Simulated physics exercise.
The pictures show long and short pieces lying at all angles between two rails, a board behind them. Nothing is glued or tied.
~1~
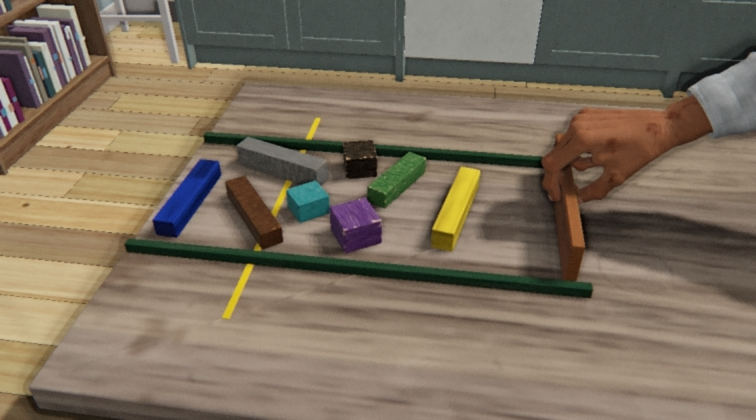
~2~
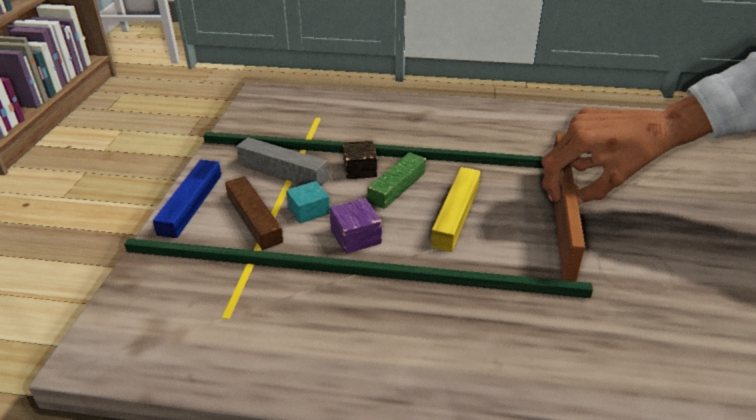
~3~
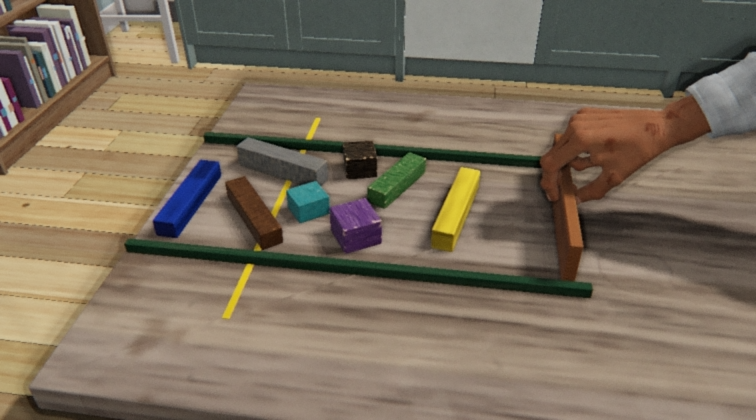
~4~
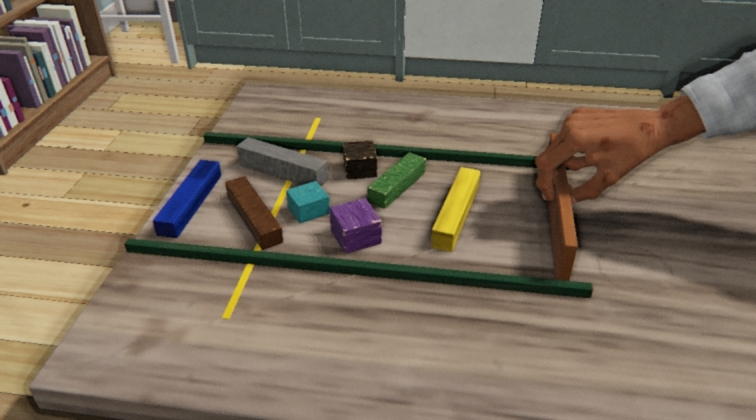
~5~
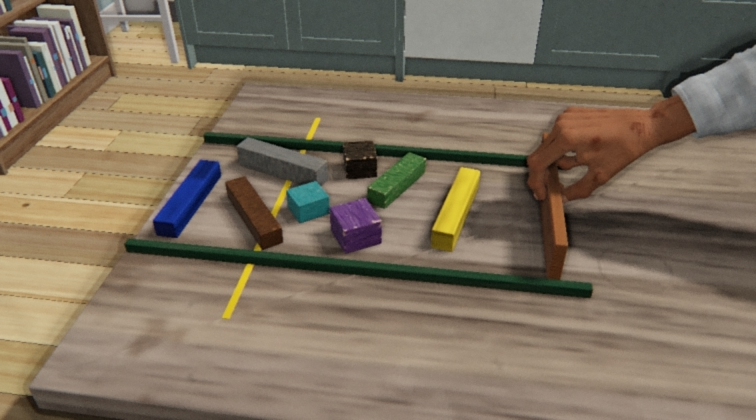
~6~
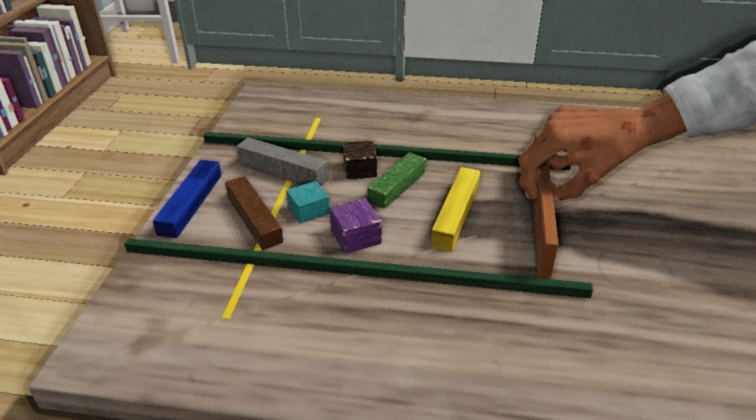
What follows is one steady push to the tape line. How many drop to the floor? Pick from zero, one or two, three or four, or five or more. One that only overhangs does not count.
Outcome: The number that fall off is zero.
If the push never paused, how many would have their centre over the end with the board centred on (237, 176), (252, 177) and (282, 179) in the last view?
It would be 3, 1 and 0.
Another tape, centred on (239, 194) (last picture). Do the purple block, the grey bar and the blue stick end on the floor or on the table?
The purple block survives; the grey bar tumbles off; the blue stick drops off.
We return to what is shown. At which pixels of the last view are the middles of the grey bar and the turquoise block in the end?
The grey bar stops around (210, 156); the turquoise block around (225, 193).
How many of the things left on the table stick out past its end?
The number is 2.
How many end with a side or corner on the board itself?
In contact: 1.
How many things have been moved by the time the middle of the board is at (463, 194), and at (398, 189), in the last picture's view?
1 and 4.
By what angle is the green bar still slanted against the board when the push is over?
Near 0 degrees.
A little later, none off yet; blue stick at rest near (189, 196); brown bar at rest near (253, 211); grey bar at rest near (282, 163).
When it is over, the number that fall off is zero.
